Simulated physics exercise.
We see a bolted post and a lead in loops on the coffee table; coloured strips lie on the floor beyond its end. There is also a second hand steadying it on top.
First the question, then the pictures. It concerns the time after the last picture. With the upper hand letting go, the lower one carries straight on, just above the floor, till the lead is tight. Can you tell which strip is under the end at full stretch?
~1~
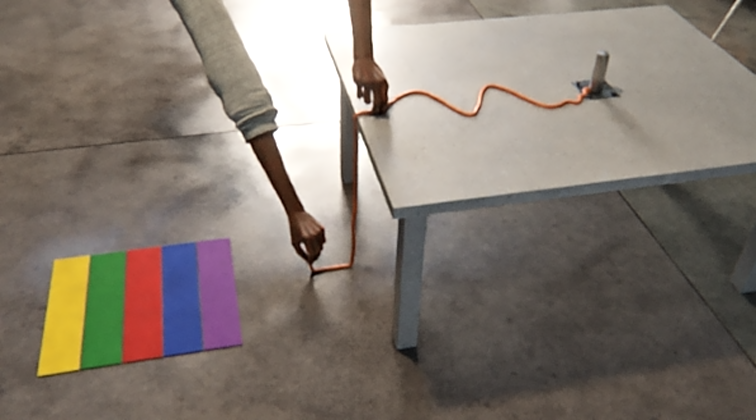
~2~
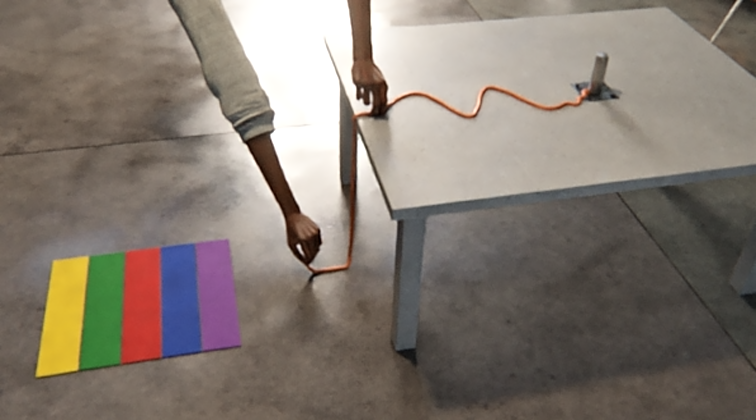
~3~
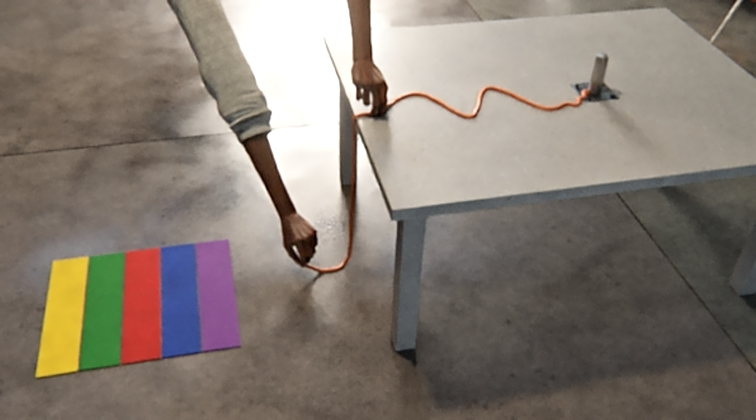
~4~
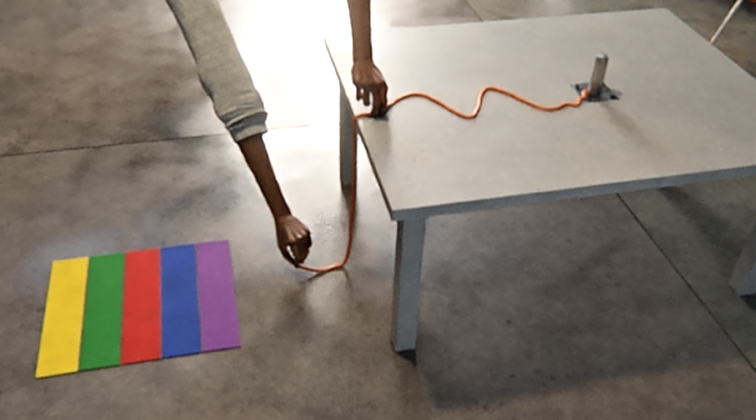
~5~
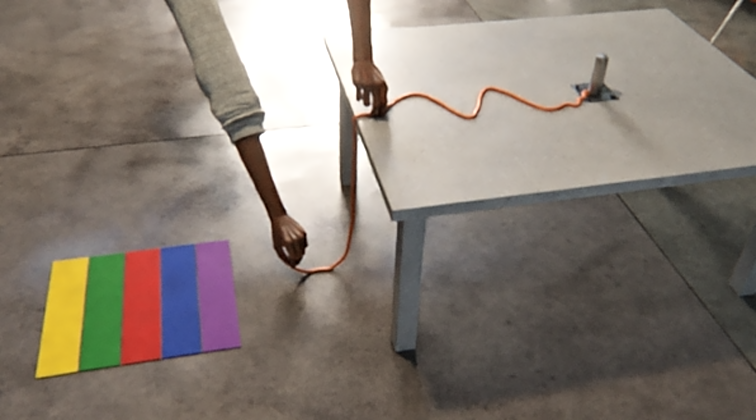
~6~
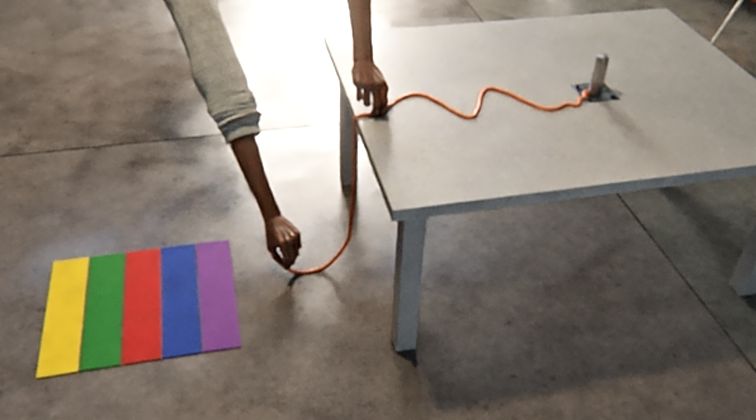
Yes, the yellow one.
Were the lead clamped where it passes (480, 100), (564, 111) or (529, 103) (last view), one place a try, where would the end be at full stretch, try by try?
In order: (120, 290), then (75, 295), then (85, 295).
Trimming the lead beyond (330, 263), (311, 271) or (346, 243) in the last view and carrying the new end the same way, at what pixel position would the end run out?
Roughly (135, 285), (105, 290), (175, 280).
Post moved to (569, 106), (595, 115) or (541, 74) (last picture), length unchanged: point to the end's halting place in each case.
Approximate places, in that order: (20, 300), (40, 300), (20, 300).
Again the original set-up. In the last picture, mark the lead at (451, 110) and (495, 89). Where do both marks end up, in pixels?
Around (374, 112); the other one around (467, 104).
Soon after, end near (128, 287); over red.
After that, end near (86, 293); over green.
At the stop, end near (62, 296); over yellow. Over yellow.
